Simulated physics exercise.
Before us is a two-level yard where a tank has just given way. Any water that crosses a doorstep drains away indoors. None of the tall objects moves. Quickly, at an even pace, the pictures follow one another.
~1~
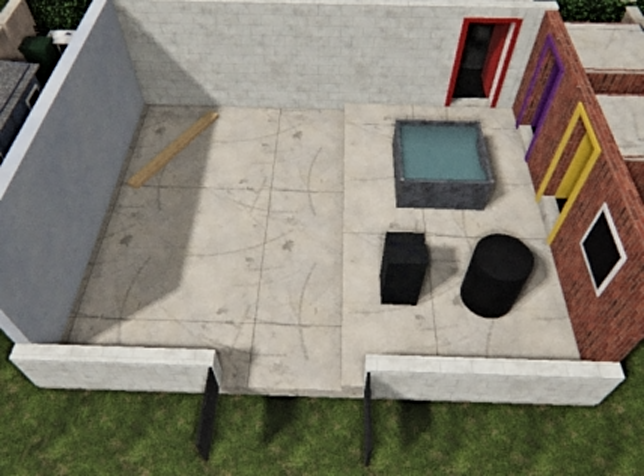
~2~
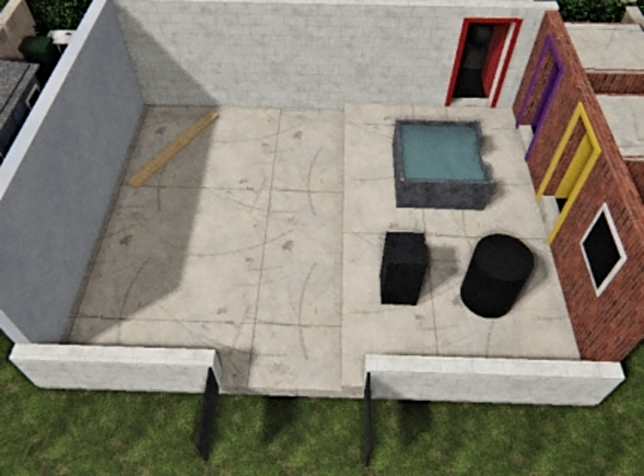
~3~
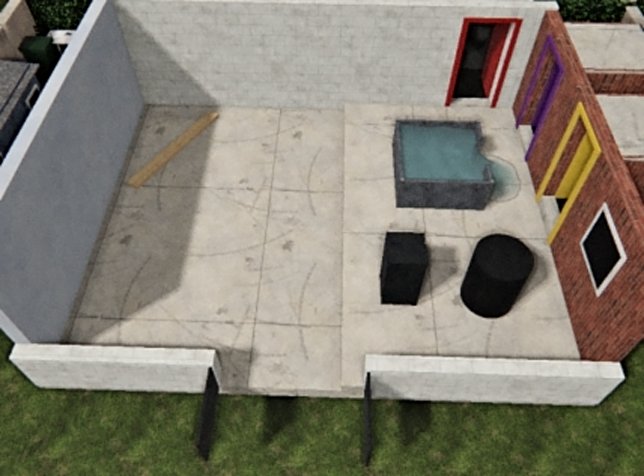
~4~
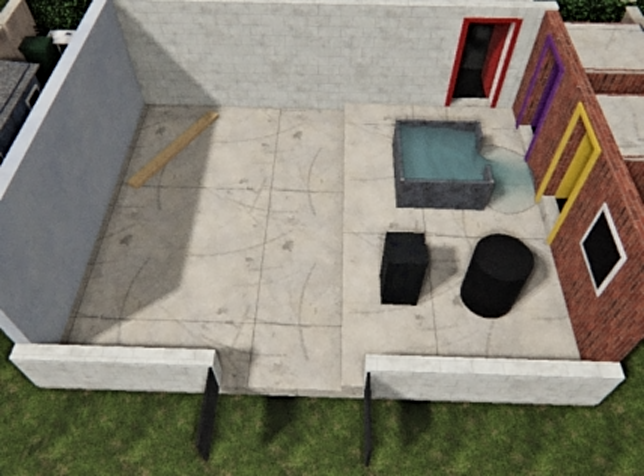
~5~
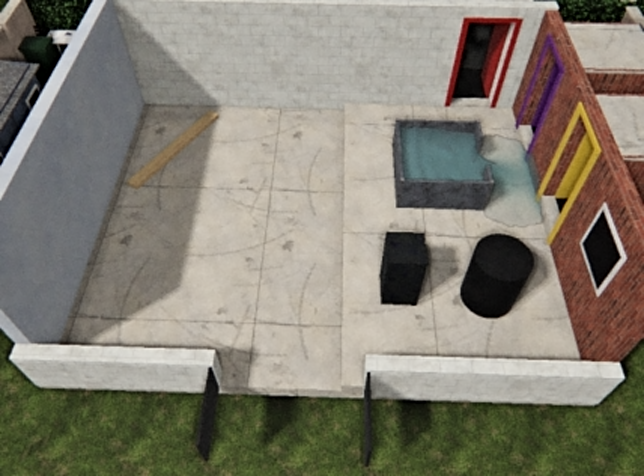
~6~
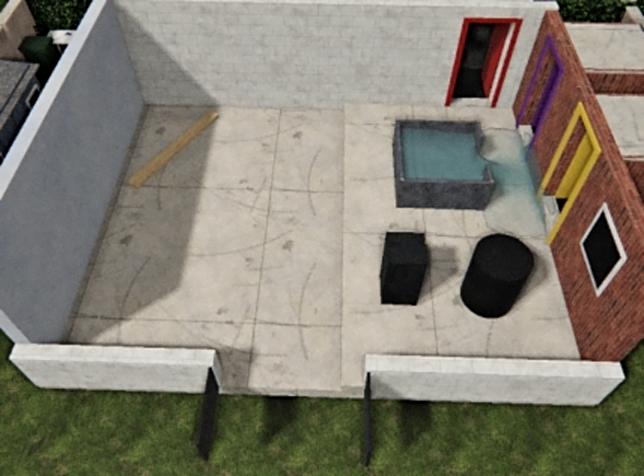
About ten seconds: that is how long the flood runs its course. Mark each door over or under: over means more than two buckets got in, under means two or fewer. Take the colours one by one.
Purple door - over, yellow door - under, red door - over.
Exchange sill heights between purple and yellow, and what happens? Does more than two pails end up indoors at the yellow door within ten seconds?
To put it shortly, the yellow door receives more.
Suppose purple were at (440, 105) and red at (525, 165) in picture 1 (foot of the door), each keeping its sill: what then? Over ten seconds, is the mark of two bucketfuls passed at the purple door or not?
Well, the purple one never reaches the limit, I reckon.
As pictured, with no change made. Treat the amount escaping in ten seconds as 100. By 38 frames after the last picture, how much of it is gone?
Roughly 75 per cent.
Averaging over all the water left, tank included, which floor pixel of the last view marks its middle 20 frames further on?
(473, 200).
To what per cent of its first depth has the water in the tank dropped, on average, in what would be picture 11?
Near 64 in a hundred.
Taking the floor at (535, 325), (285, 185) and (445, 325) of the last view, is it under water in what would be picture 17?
First spot submerged, second spot spared, third spot spared.
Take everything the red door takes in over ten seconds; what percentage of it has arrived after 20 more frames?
Roughly 50 percent.
A moment on, water covers 10 % of the floor; the purple door under two buckets in, the yellow door under two buckets in, the red door not reached.
Next, water covers 15 % of the floor; the purple door over two buckets in, the yellow door under two buckets in, the red door under two buckets in.
Then, water covers 30 % of the floor; the purple door over two buckets in, the yellow door under two buckets in, the red door over two buckets in.
Later, water covers 55 % of the floor; the purple door over two buckets in, the yellow door under two buckets in, the red door far over two buckets in.
In the end, water covers 85 % of the floor; the purple door over two buckets in, the yellow door under two buckets in, the red door far over two buckets in.
